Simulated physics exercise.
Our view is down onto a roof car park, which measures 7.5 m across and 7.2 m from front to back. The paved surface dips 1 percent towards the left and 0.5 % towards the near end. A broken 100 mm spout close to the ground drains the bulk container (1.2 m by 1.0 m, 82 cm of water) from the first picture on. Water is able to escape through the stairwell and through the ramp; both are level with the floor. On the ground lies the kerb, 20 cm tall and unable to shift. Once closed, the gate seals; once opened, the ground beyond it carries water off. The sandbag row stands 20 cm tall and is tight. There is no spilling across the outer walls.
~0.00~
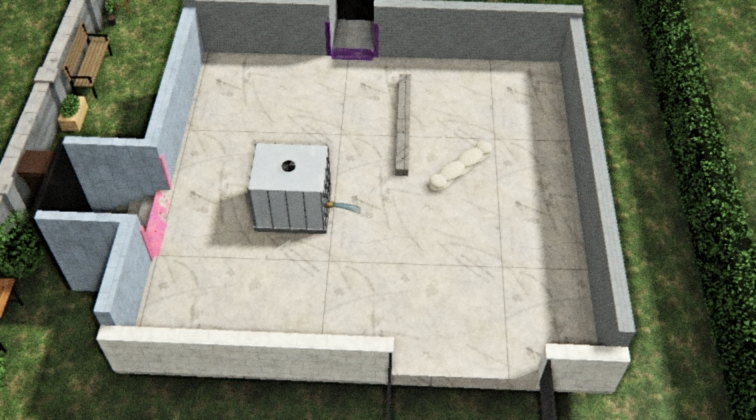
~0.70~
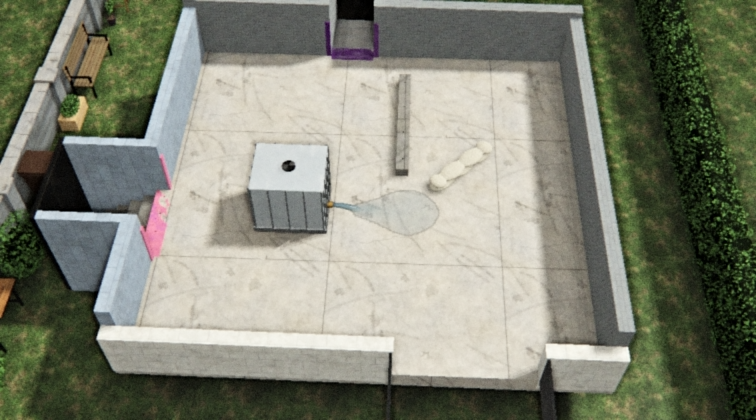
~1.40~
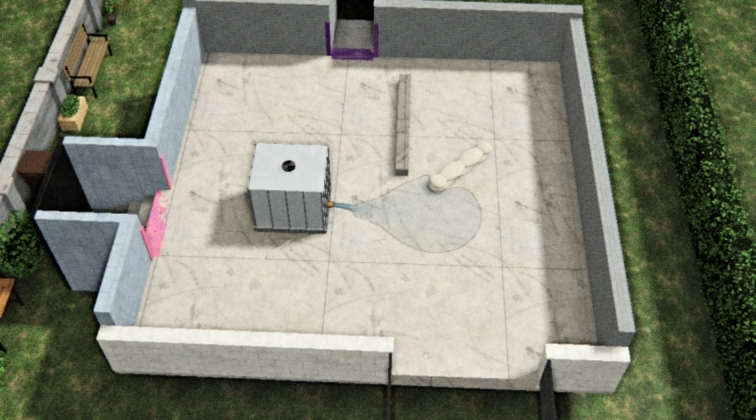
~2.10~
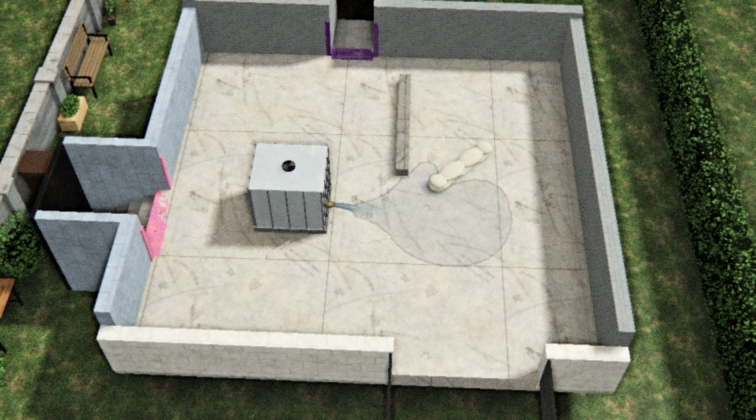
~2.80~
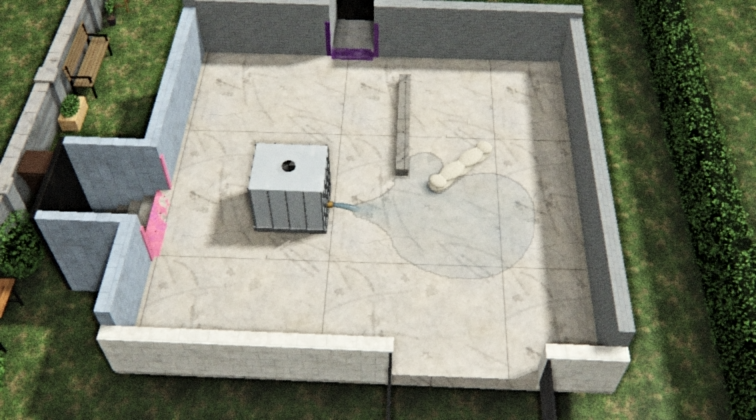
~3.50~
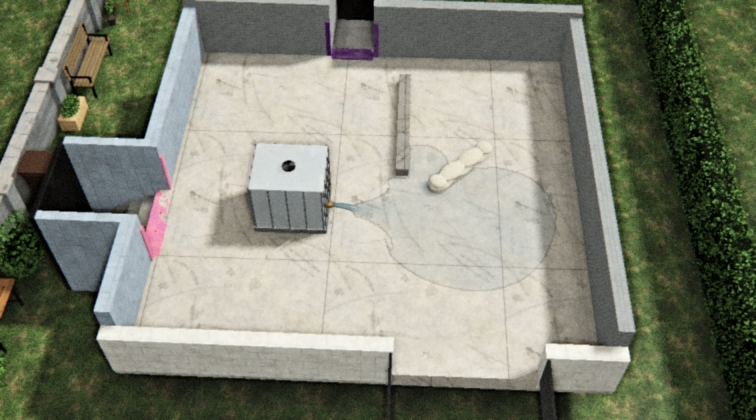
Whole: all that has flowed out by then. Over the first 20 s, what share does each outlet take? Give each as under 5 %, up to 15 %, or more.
Gate: Above 15 %; flight of stairs down (marked pink): Less than 5 %; down ramp (marked purple): Not even 5 %.
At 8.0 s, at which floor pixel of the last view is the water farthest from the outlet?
(587, 337).
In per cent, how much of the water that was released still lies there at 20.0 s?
About 82 per cent remains.
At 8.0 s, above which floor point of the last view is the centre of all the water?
Around (487, 230).
After 5.0 s water covers 20 % of the floor and is deepest (5 cm) near (363, 208); gone so far, the gate 0 %, the flight of stairs down (marked pink) 0 %, the down ramp (marked purple) 0 %.
After 8.0 s water covers 25 % of the floor and is deepest (5 cm) near (363, 208); gone so far, the gate 0 %, the flight of stairs down (marked pink) 0 %, the down ramp (marked purple) 0 %.
After 12.0 s water covers 35 % of the floor and is deepest (4 cm) near (363, 208); gone so far, the gate 2 %, the flight of stairs down (marked pink) 0 %, the down ramp (marked purple) 0 %.
After 16.0 s water covers 40 % of the floor and is deepest (4 cm) near (363, 208); gone so far, the gate 9 %, the flight of stairs down (marked pink) 0 %, the down ramp (marked purple) 0 %.
After 20.0 s water covers 45 % of the floor and is deepest (4 cm) near (363, 208); gone so far, the gate 18 %, the flight of stairs down (marked pink) 0 %, the down ramp (marked purple) 0 %.
